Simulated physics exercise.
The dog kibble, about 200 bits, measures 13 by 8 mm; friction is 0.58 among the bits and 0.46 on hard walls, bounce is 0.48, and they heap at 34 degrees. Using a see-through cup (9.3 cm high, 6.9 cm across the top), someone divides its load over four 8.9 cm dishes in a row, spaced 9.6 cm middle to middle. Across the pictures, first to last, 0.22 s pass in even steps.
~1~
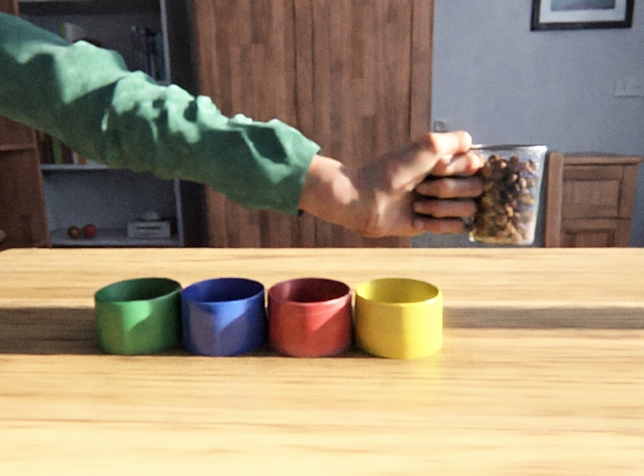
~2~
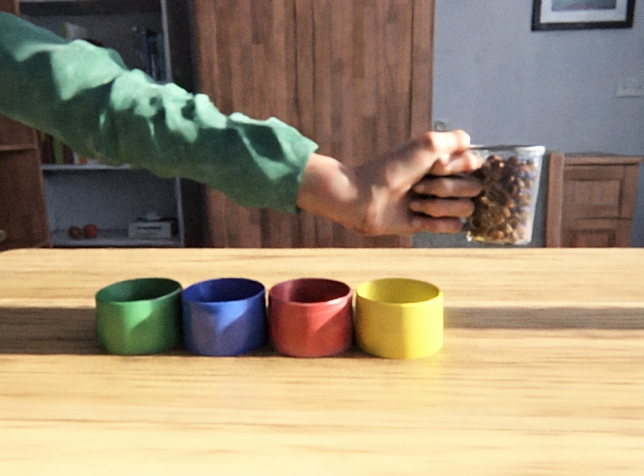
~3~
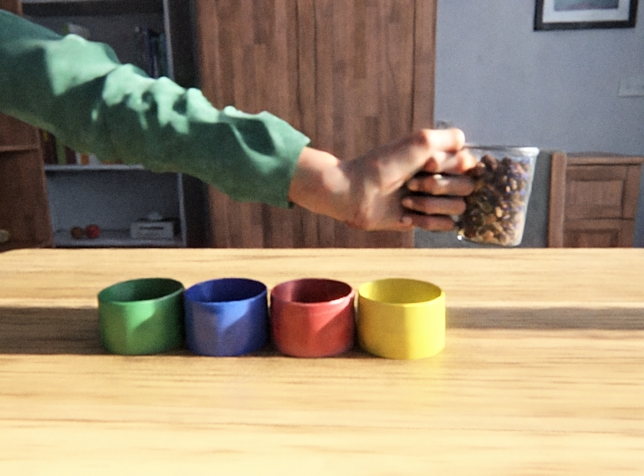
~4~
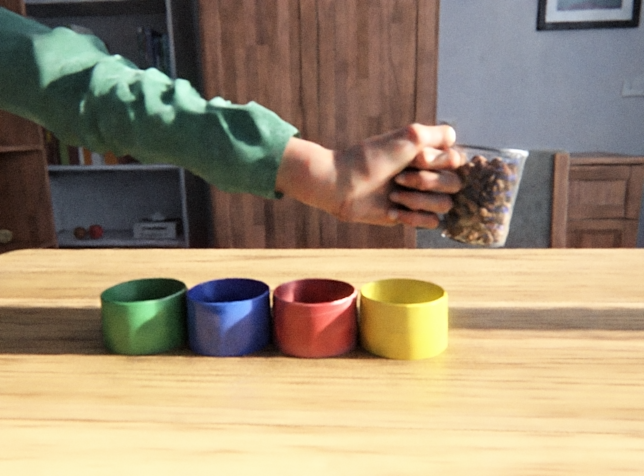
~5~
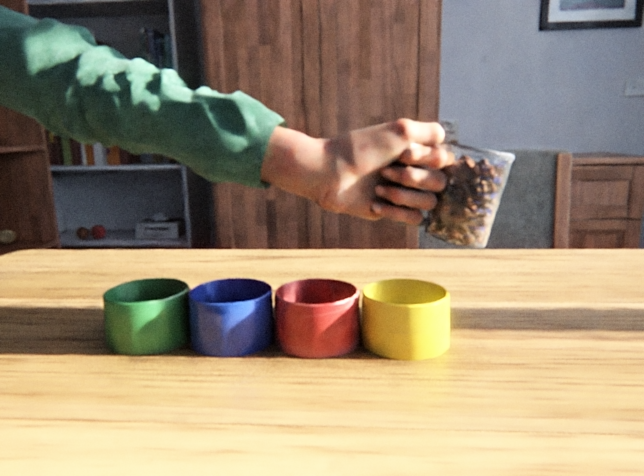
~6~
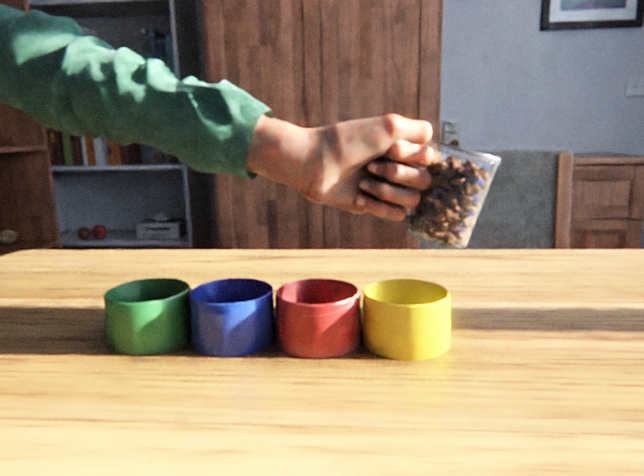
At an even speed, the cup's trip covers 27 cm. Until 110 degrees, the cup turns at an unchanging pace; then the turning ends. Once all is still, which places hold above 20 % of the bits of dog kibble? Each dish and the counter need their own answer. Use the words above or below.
Red dish - above; blue dish - below; green dish - below; yellow dish - below; counter - below.
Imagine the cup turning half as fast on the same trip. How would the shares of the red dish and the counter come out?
Then red would get 90 and the counter 0.
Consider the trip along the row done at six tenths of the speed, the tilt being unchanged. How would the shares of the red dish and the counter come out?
Red: 90; counter: 0.
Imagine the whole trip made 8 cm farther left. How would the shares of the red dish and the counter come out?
Then: Red 0, counter 0.
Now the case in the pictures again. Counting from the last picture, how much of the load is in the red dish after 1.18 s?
So far, roughly 35 per cent.
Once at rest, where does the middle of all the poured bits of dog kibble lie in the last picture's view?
Est. centre at rest: (316, 316) px.
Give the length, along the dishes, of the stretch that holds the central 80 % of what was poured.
Roughly 5 cm of the row.
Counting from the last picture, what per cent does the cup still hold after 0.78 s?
About 100 percent of the load.
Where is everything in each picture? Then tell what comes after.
The first picture shows cup at (503, 194), tilt 0 degrees, lip at (541, 147), moved 0.0 cm; middle of the pieces at (502, 196); yellow dish at (398, 291); red dish at (310, 290); blue dish at (223, 290); green dish at (139, 290).
The second picture shows cup at (501, 194), tilt 1 degrees, lip at (540, 148), moved 0.3 cm; middle of the pieces at (499, 196).
The third picture shows cup at (493, 194), tilt 3 degrees, lip at (534, 149), moved 1.3 cm; middle of the pieces at (492, 196).
The fourth picture shows cup at (481, 194), tilt 7 degrees, lip at (524, 152), moved 2.8 cm; middle of the pieces at (479, 197).
The fifth picture shows cup at (466, 195), tilt 11 degrees, lip at (511, 156), moved 4.6 cm; middle of the pieces at (464, 197).
The sixth picture shows cup at (450, 195), tilt 16 degrees, lip at (497, 159), moved 6.3 cm; middle of the pieces at (447, 197); yellow dish at (406, 292); red dish at (318, 291); blue dish at (232, 291); green dish at (148, 290).
Then, 0.47 s after the last picture, tilt 61 degrees; cup holds 100 %.
Then, 0.78 s after the last picture, tilt 91 degrees; cup holds 100 %.
Then, 1.18 s after the last picture, tilt 110 degrees; cup holds 60 %, red 35 %.
In the end, red 95 %, blue 0 %, green 0 %, yellow 0 %, counter 0 %, cup 5 %.
